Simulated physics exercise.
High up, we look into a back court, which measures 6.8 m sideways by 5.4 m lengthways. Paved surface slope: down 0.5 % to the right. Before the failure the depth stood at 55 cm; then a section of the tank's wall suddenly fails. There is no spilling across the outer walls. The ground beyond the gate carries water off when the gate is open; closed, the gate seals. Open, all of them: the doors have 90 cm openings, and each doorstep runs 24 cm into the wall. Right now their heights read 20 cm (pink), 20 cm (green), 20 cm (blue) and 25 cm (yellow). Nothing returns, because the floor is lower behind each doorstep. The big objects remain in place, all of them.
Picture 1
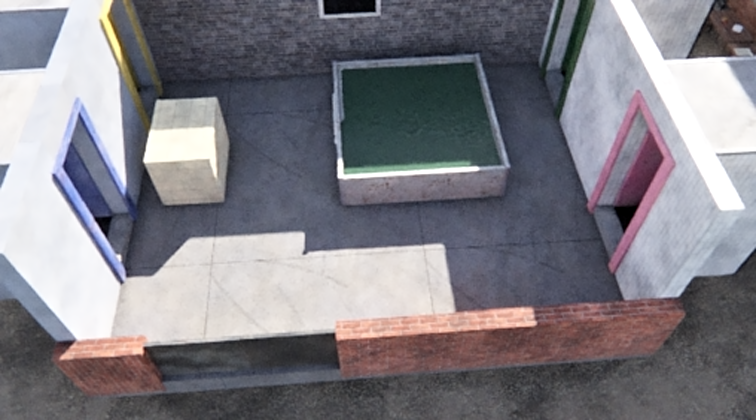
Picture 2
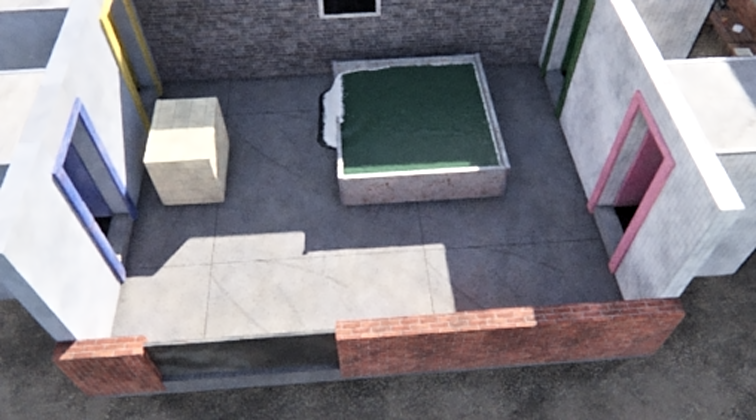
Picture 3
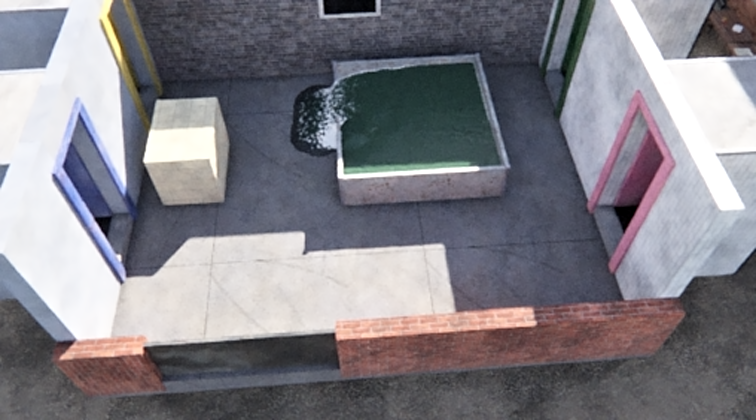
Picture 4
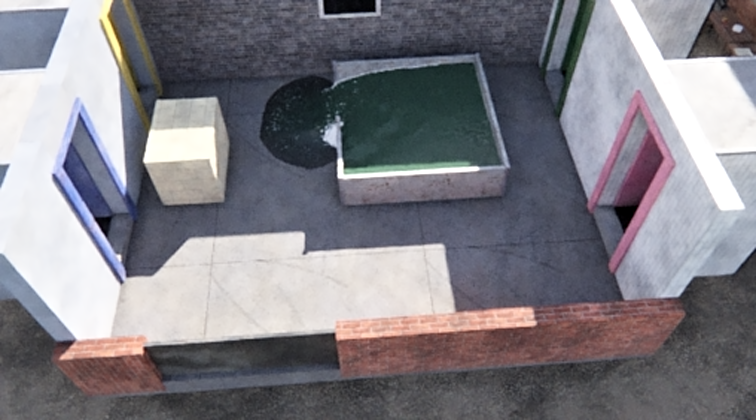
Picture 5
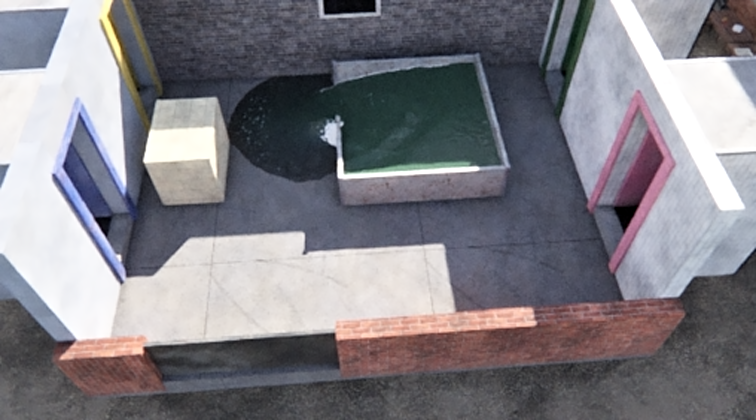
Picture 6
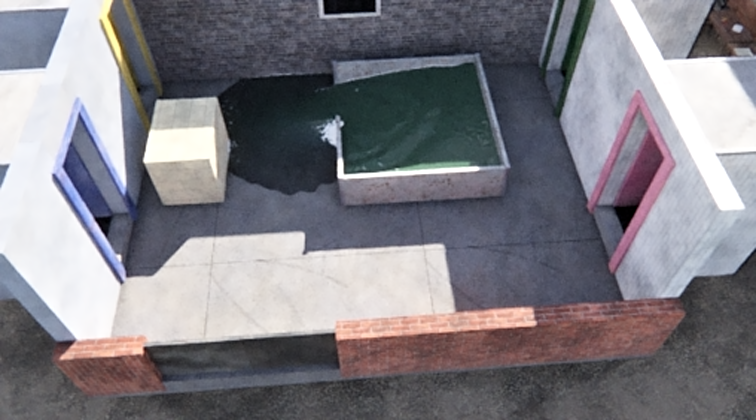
To begin with, a raised tank of green water sits whole and still in a walled court beside a pale block. Then its left side gives way and frothy water bursts out onto the grey paving, spreading leftward in a dark, widening pool that finally reaches the block.
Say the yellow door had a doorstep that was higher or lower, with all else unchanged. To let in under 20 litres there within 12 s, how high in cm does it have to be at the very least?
At least roughly 32 cm.
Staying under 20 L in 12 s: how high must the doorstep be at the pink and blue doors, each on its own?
You'd want some 9.0 cm at pink and some 7.0 cm at blue.
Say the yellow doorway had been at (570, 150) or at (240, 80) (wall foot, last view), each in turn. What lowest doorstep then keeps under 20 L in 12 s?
Roughly 8.5 cm for the first and 22 cm for the second.
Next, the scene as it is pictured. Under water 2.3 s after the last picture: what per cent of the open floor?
Approximately 45 % of it.
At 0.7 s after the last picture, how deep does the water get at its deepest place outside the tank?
I'd estimate roughly 36 cm.
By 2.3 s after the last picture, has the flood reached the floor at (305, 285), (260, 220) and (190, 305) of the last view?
In the order asked: Soaked, soaked, soaked.
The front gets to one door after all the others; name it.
Pink, last of all.
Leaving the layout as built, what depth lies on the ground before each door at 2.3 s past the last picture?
Door by door, in centimetres - pink 0, green 0, blue 12, yellow 34.
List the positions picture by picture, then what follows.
The tank at (415, 115) is whole and still, 55 cm deep; the yellow door at (137, 68) is dry, in the first picture.
The front is at (324, 143), 0.3 m from the gap at (339, 108); 0.3 m2 of floor is wet, 55 cm left at the back, in the second picture.
The front is at (298, 142), 0.7 m from the gap at (340, 110); 0.9 m2 of floor is wet, 55 cm left at the back, in the third picture.
Water pours out at (340, 111) and has run 1.2 m, to (265, 136); about 7 cm deep outside, 55 cm at the back, in the fourth picture.
Water pours out at (340, 111) and has run 1.8 m, to (233, 130); about 5 cm deep outside, 55 cm at the back, in the fifth picture.
The front is at a hidden place, 2.3 m from the gap at (340, 111); 4.3 m2 of floor is wet, 55 cm left at the back; 0.9 m in a straight line remain to the yellow door at (137, 68), in the sixth picture.
Then, 0.7 s after the last picture water covers 20 % of the floor, deepest (36 cm) near (162, 88); 24 cm at the yellow door, 0 litres in over its 25 cm doorstep.
Then, 2.3 s after the last picture water covers 45 % of the floor, deepest (38 cm) near (208, 129); 34 cm at the yellow door, 48 litres in over its 25 cm doorstep.
Then, 11.3 s after the last picture water covers 95 % of the floor, deepest (16 cm) near (534, 69); 8 cm at the yellow door, 79 litres in over its 25 cm doorstep.
At the yellow door as built, the water peaked near 39 cm, 1.5 s after the last picture.
Run again over the same 12 s with other heights there, 42 litres in over 28.5 cm, 2 litres over 38 cm. The limit of 20 litres is kept from about 32 cm up.
